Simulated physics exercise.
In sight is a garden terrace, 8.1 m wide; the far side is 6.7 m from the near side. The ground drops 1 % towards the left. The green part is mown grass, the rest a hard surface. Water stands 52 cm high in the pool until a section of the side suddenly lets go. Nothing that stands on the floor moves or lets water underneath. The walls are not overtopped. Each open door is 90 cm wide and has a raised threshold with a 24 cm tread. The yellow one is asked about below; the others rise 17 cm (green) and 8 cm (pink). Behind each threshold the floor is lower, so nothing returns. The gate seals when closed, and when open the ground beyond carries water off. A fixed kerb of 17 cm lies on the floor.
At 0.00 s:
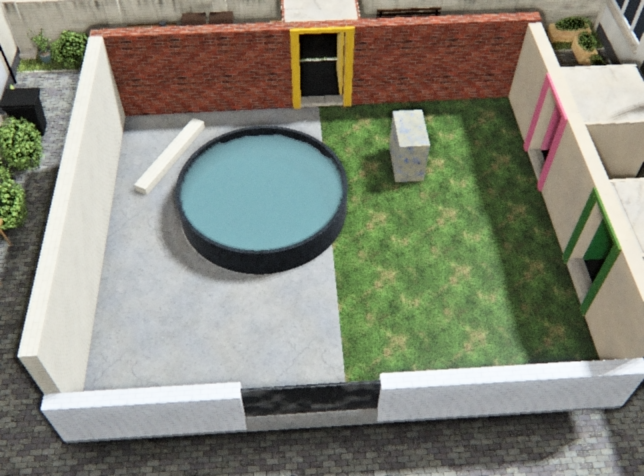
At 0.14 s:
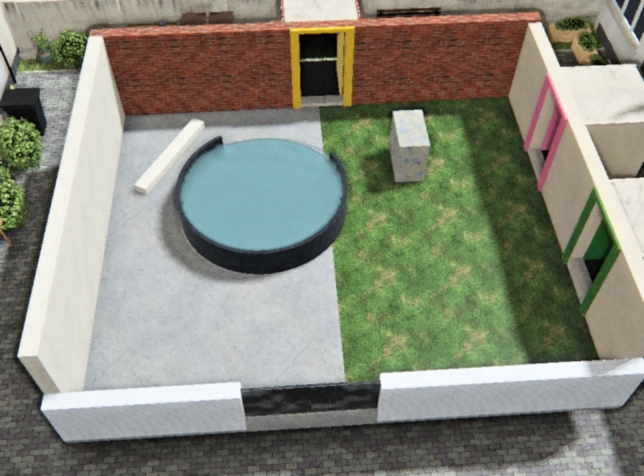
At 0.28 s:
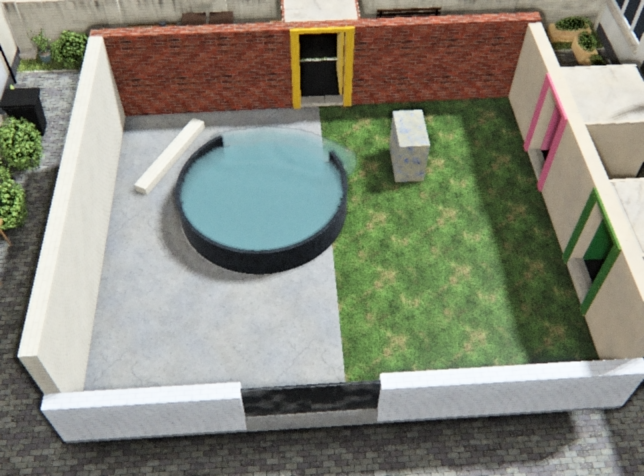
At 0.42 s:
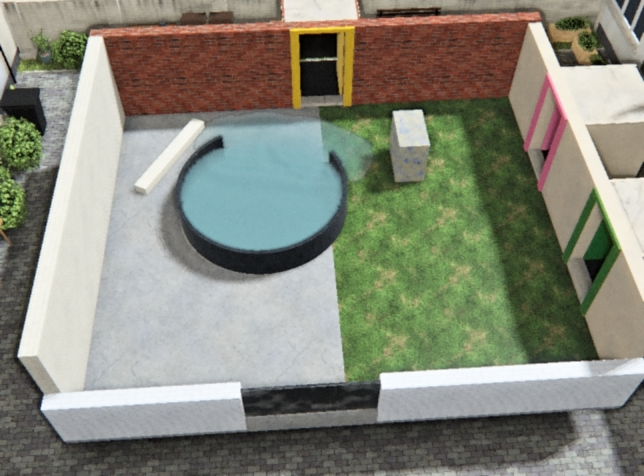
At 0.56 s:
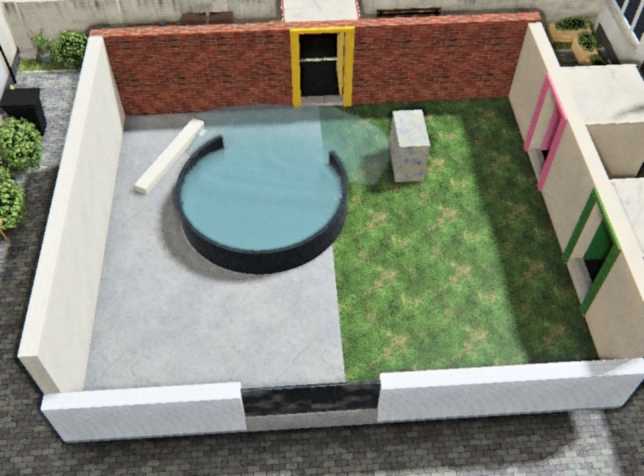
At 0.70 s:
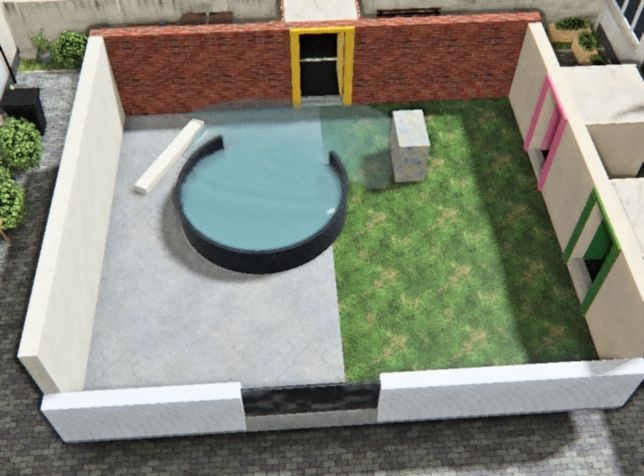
Walled garden terrace with a round pool, its far side opening and water pouring out, spreading across paving and grass.
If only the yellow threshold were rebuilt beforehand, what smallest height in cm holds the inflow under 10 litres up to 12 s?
It would have to be roughly 31 cm high.
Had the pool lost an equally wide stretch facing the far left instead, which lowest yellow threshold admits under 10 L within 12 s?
Then roughly 7.0 cm.
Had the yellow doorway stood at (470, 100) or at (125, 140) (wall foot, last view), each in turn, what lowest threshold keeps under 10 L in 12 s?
Roughly 16 and 21 cm.
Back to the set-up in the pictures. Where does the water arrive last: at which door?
It is the green one.
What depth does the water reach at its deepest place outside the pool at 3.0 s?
About 30 cm.
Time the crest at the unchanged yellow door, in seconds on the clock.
Around 1.8 s.
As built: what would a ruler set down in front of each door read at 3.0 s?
In cm: Yellow 26, green 0, pink 0.
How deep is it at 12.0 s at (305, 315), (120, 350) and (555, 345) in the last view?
About 6, 8 and 3 cm.
After 1.4 s water covers 20 % of the floor, deepest (38 cm) near (281, 115); 30 cm at the yellow door, 45 litres in over its 8 cm threshold.
After 3.0 s water covers 30 % of the floor, deepest (30 cm) near (135, 116); 26 cm at the yellow door, 264 litres in over its 8 cm threshold.
After 12.0 s water covers 95 % of the floor, deepest (10 cm) near (123, 135); 6 cm at the yellow door, 410 litres in over its 8 cm threshold.
At the yellow door as built, the water arrived by 0.6 s and peaked near 31 cm at 1.8 s.
Run again over the same 12 s with other heights there, 31 litres in over 27 cm, 1 litre over 36.5 cm. The limit of 10 litres is kept from about 31 cm up.
